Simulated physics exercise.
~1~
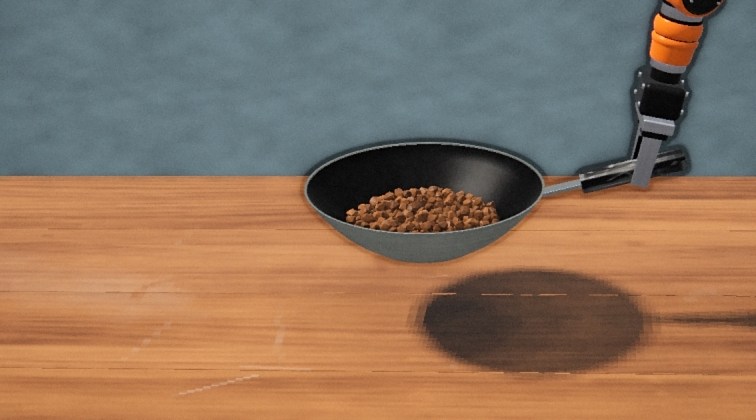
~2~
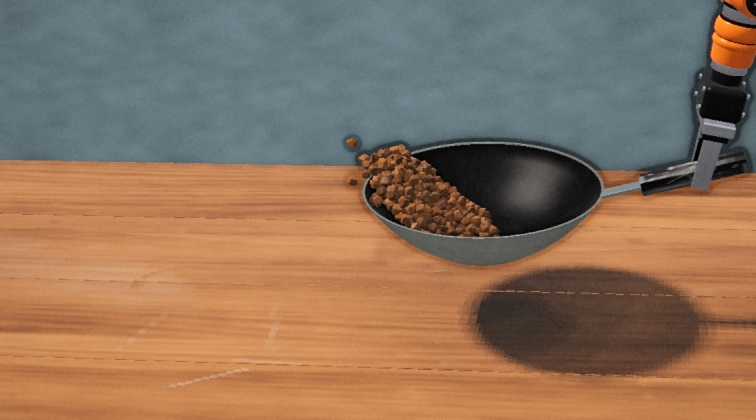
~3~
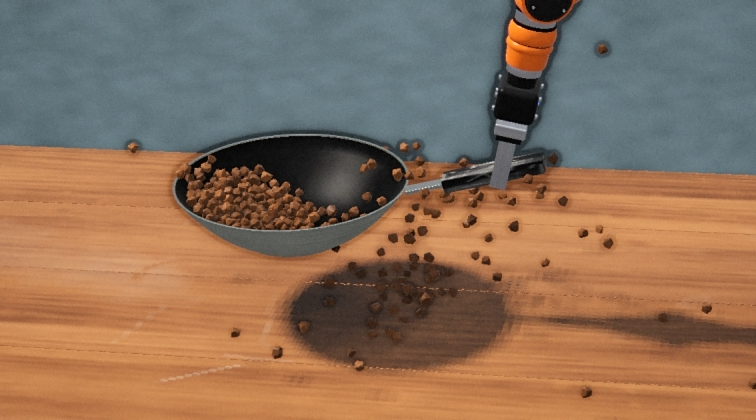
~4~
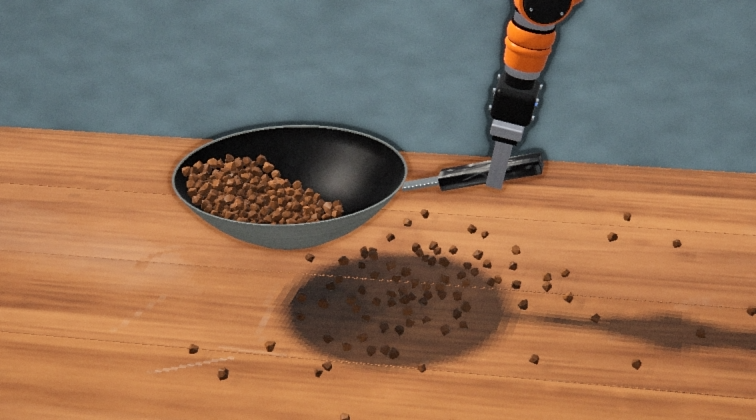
The video shows a robot arm holding a wok of brown pellets above a wooden table, moving it right so the pellets surge up the left side, then left as many spill out. The wok ends level, still holding most pellets, with others scattered below and to the right.
